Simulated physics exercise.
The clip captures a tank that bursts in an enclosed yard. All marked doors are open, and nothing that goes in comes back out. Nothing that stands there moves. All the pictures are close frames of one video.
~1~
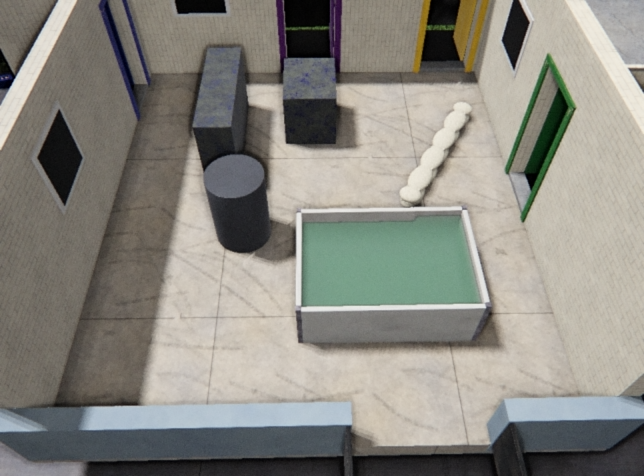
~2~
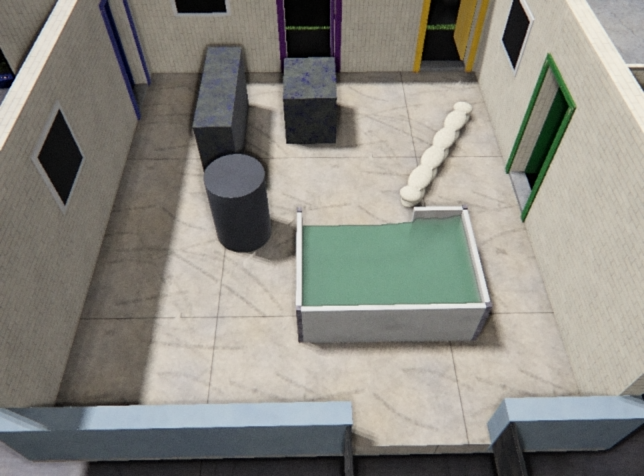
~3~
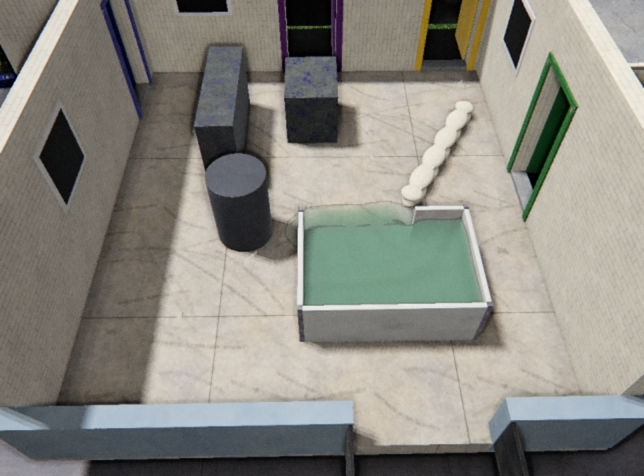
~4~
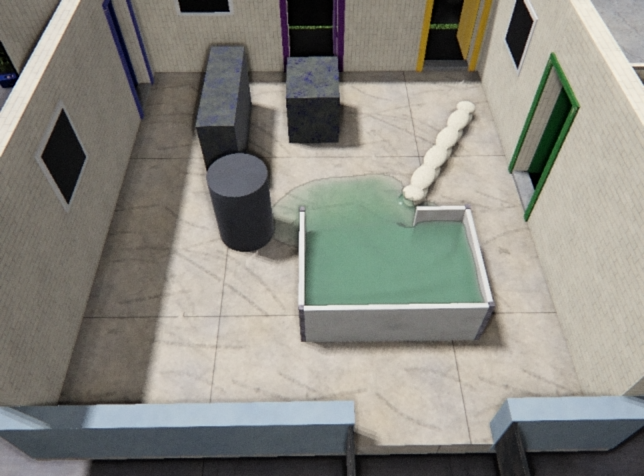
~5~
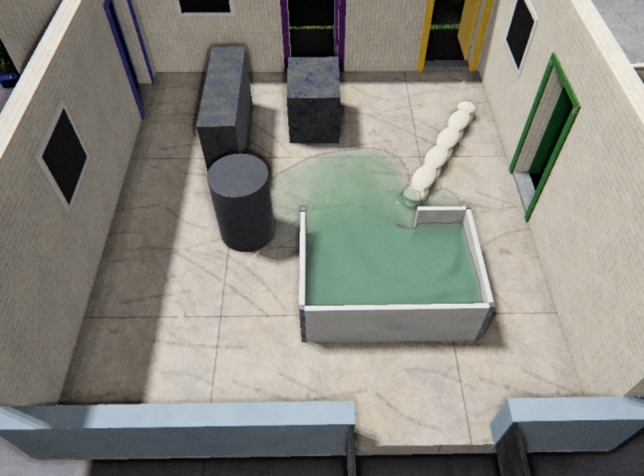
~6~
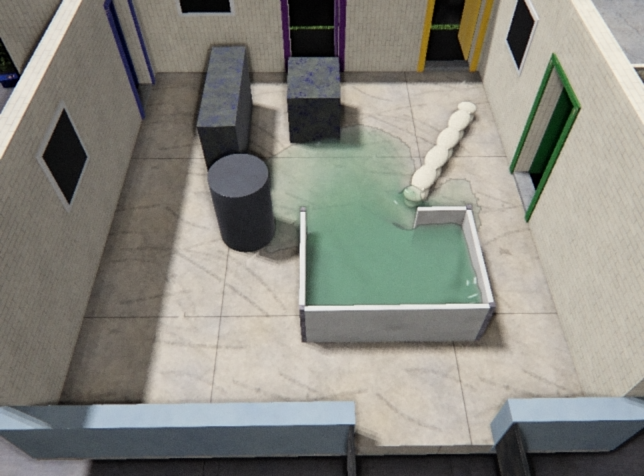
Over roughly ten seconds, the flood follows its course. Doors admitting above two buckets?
One by one: The purple door ends up over two buckets. The blue door ends up over two buckets. The yellow door ends up over two buckets. The green door ends up within two buckets.
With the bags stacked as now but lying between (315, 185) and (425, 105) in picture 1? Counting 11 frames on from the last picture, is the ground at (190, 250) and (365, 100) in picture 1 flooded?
So the first spot would be left unsoaked, and the other one waterlogged.
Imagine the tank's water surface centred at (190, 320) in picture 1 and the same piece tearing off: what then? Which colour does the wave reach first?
The blue door.
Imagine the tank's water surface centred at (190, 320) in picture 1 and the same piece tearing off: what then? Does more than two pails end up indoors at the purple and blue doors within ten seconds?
Purple gets less, blue gets more.
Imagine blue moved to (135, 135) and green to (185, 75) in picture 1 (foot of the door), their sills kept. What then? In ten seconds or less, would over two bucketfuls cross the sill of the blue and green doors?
The blue one keeps below it; the green one keeps below it.
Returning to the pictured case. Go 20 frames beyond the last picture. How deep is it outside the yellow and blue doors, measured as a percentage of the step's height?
Approx. 260 % then 100 %.
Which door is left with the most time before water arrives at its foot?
That would be the blue one.
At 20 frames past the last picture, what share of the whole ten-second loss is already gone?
My figure: 25 percent.
A moment on, water covers 30 % of the floor; the purple door wet at the sill, nothing in, the blue door not reached, the yellow door not reached, the green door wet at the sill, nothing in.
Next, water covers 40 % of the floor; the purple door under two buckets in, the blue door not reached, the yellow door under two buckets in, the green door under two buckets in.
Then, water covers 55 % of the floor; the purple door over two buckets in, the blue door wet at the sill, nothing in, the yellow door over two buckets in, the green door under two buckets in.
Later, water covers 75 % of the floor; the purple door over two buckets in, the blue door over two buckets in, the yellow door far over two buckets in, the green door under two buckets in.
In the end, water covers 95 % of the floor; the purple door over two buckets in, the blue door over two buckets in, the yellow door far over two buckets in, the green door under two buckets in.
